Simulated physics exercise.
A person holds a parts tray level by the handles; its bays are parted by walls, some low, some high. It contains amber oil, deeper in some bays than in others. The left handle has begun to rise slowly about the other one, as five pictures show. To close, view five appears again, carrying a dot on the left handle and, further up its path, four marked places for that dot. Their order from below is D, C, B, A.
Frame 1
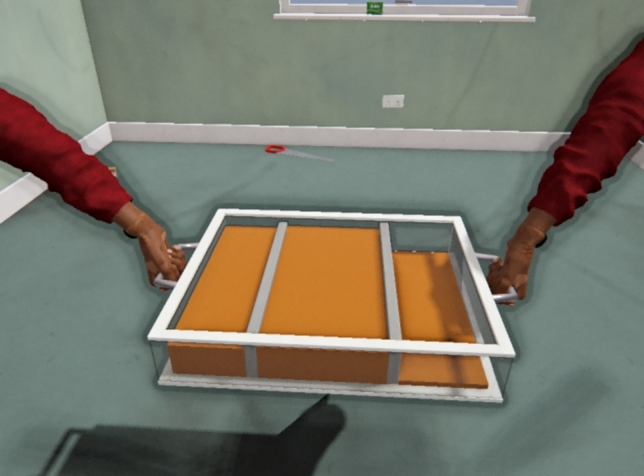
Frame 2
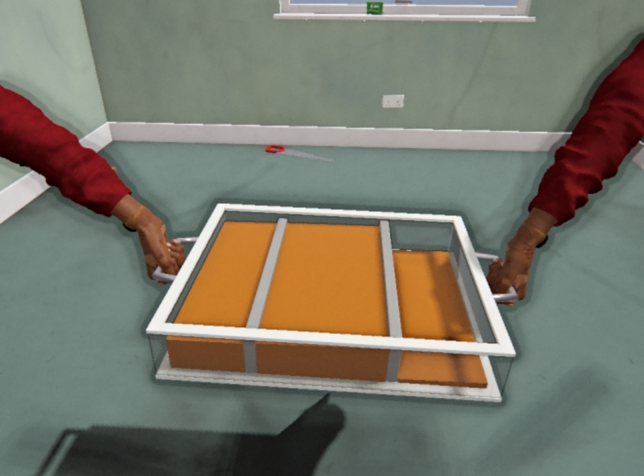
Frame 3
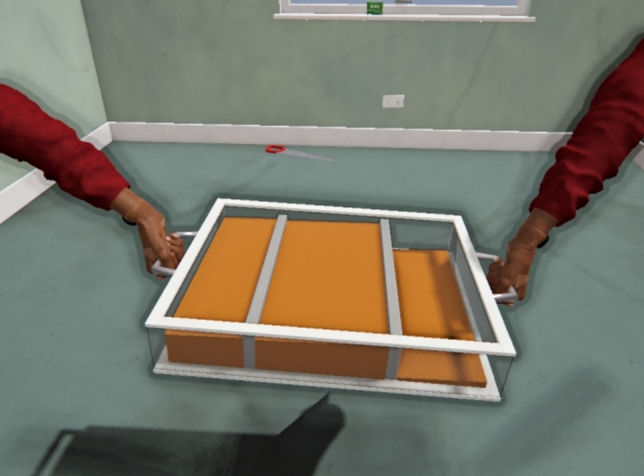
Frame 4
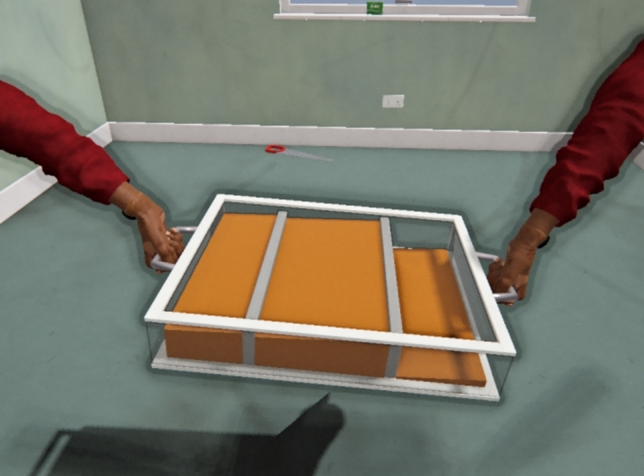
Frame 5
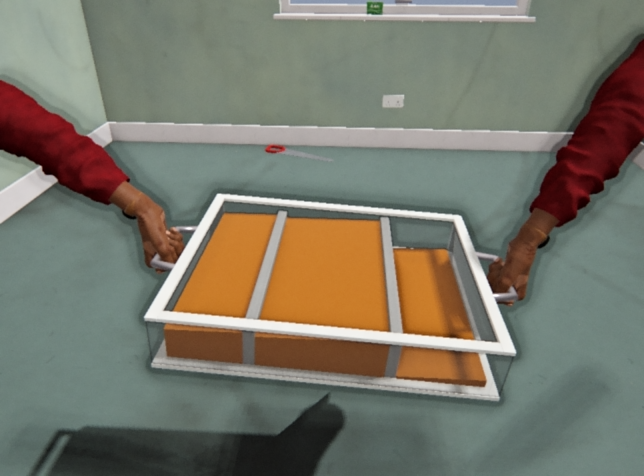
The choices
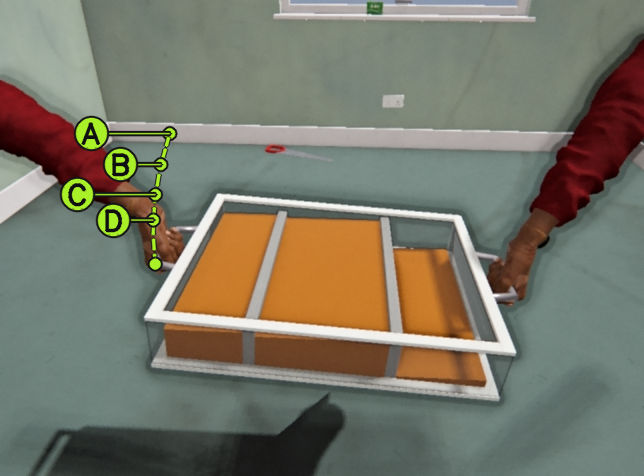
In the video, two hands in red sleeves hold a clear, white-framed tray of orange material, divided into three sections, by its side handles above a green floor. The left side rises slightly, tilting the tray gently down to the right.
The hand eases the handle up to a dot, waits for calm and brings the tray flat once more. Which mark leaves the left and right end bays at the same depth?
Choose B.
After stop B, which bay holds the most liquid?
That is the middle bay.
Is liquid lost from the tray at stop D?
No, all stays in.
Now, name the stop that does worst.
That is stop D.
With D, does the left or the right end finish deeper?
The left one.
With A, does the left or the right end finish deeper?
The right end bay.
On the marked copy, A at (169, 133); B at (160, 164); C at (155, 194); D at (153, 220).
Choosing A, the right end bay stands much deeper than the other; about 7 % goes over the rim.
Choosing B, the two end bays stand about equally deep; nothing spills.
Choosing C, the left end bay stands much deeper than the other; nothing spills.
Choosing D, the left end bay stands much deeper than the other; nothing spills.
